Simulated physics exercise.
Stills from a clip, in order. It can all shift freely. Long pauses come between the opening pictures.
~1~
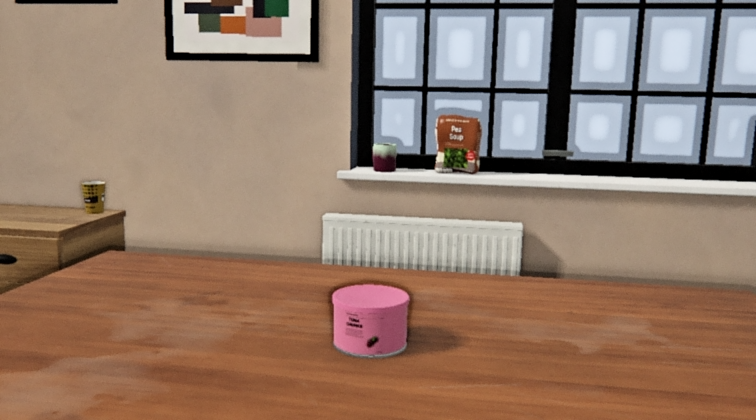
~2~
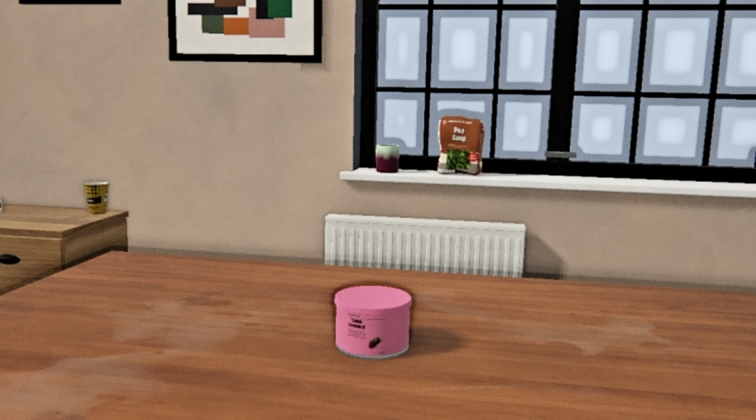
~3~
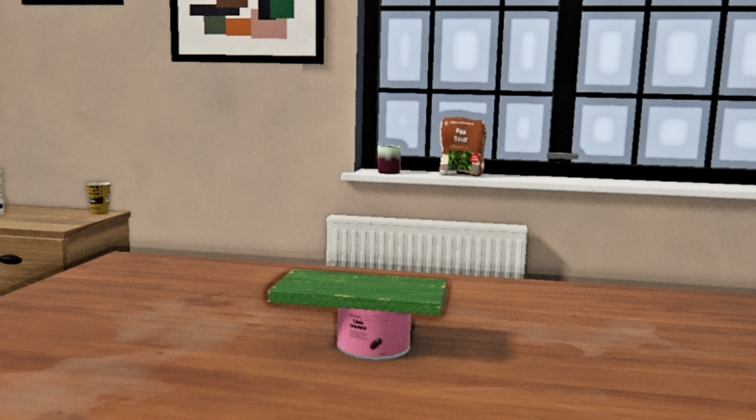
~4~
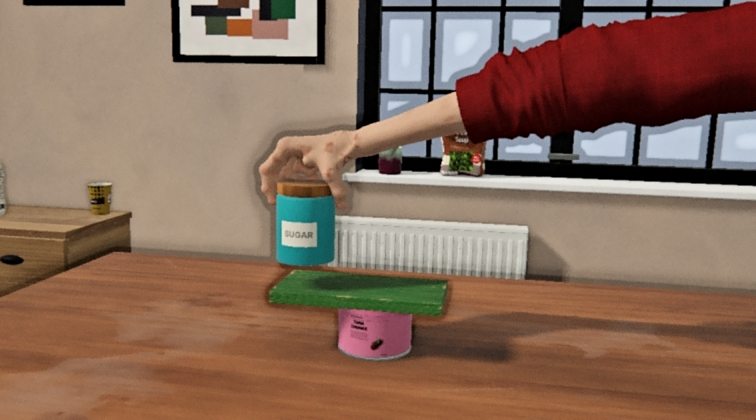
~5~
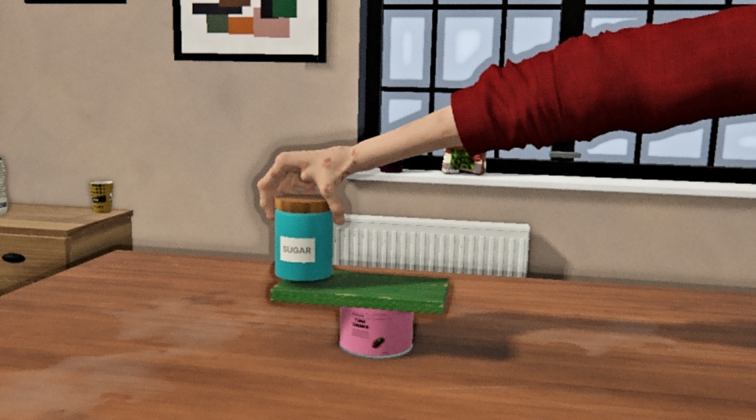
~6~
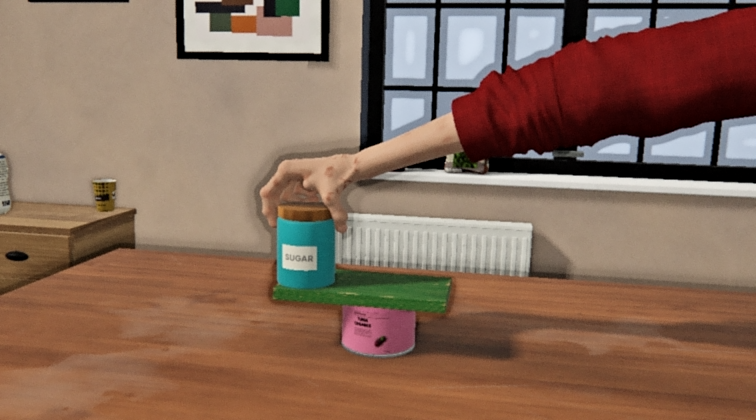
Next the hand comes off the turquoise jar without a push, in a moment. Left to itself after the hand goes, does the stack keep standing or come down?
It comes down.
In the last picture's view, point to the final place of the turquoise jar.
It ends near (229, 319).
Then, 0.30 s later than the last frame, turquoise jar tilted by 20° near (292, 258); green board tilted by 19°.
Then, 0.50 s later than the last frame, turquoise jar now fallen; green board tilted by 62°.
Then, 0.60 s later than the last frame, green board tilted by 59°.
Then, 1.70 s later than the last frame, green board tilted by 12°.
When it is over, fallen, turquoise jar; the other 2 as before. End places, in pixels of the last picture, turquoise jar near (229, 319). The stack comes apart.
